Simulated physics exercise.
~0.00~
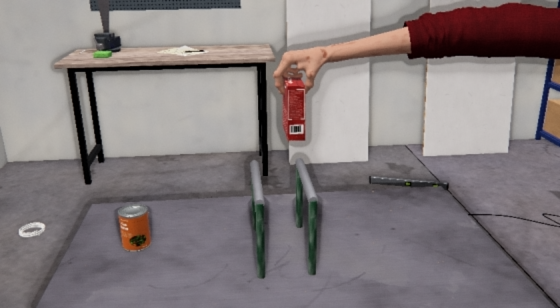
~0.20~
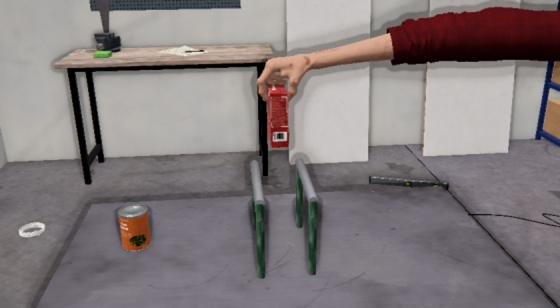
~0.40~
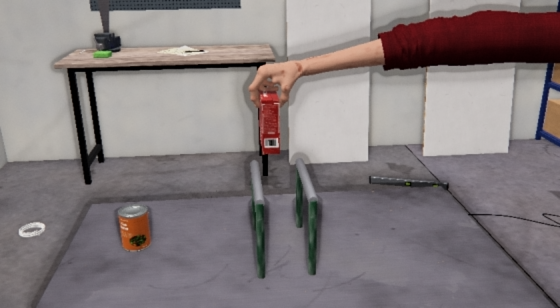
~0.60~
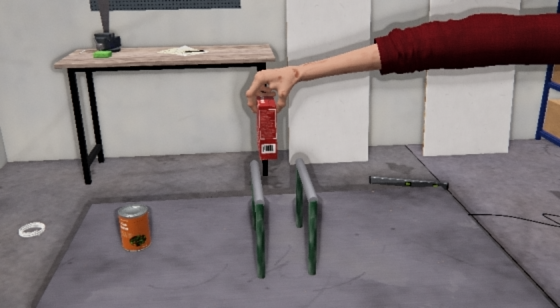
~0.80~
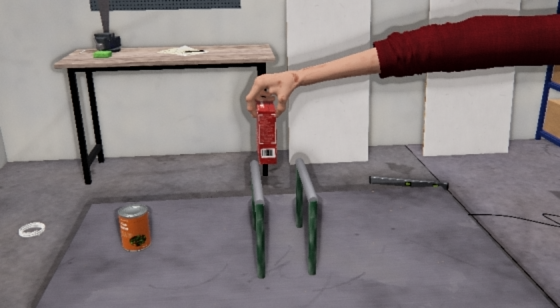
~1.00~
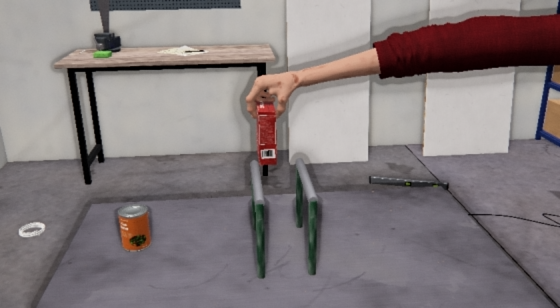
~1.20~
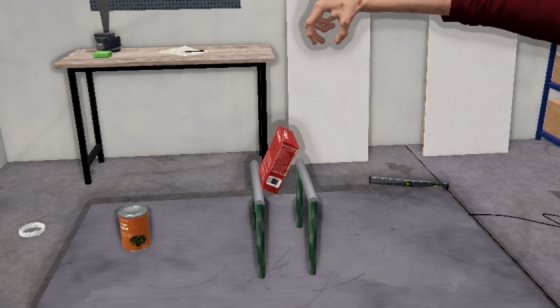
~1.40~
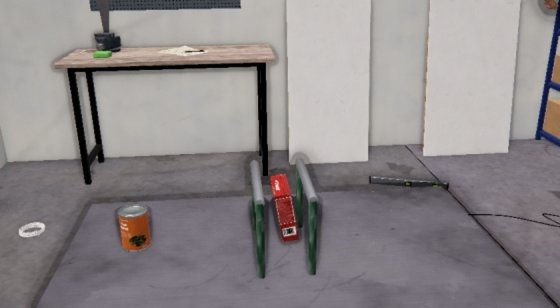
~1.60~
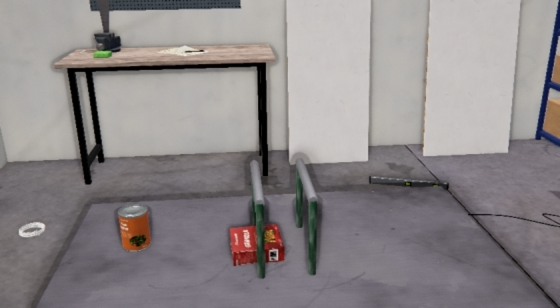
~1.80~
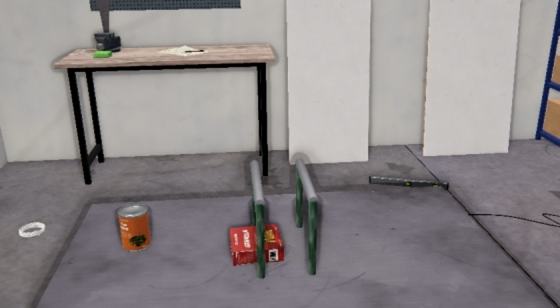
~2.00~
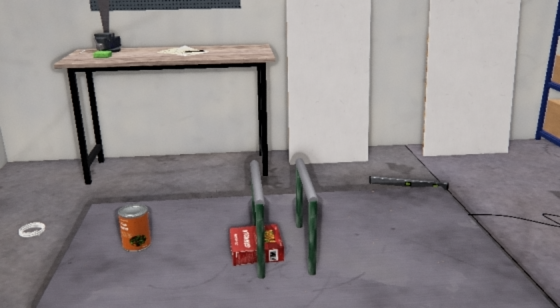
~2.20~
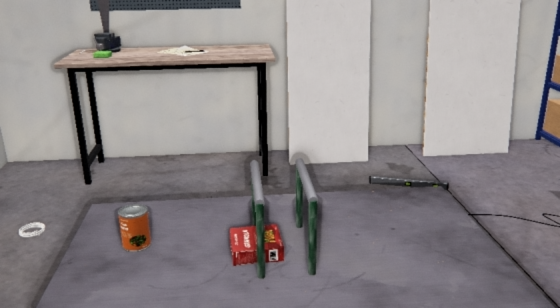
A red packet hangs upright from the fingers of a hand in a dark red sleeve, reaching in from the right of a workshop seen by a still camera from slightly above. Below it, two narrow grey and green supports stand side by side with a gap between them on a low grey surface, and an orange tin stands to the left. The hand shifts the packet left and slightly down, pauses, then lets go and draws back. The packet tilts, drops through the gap and tips over. It rests on its side by the left support, the tin unmoved.
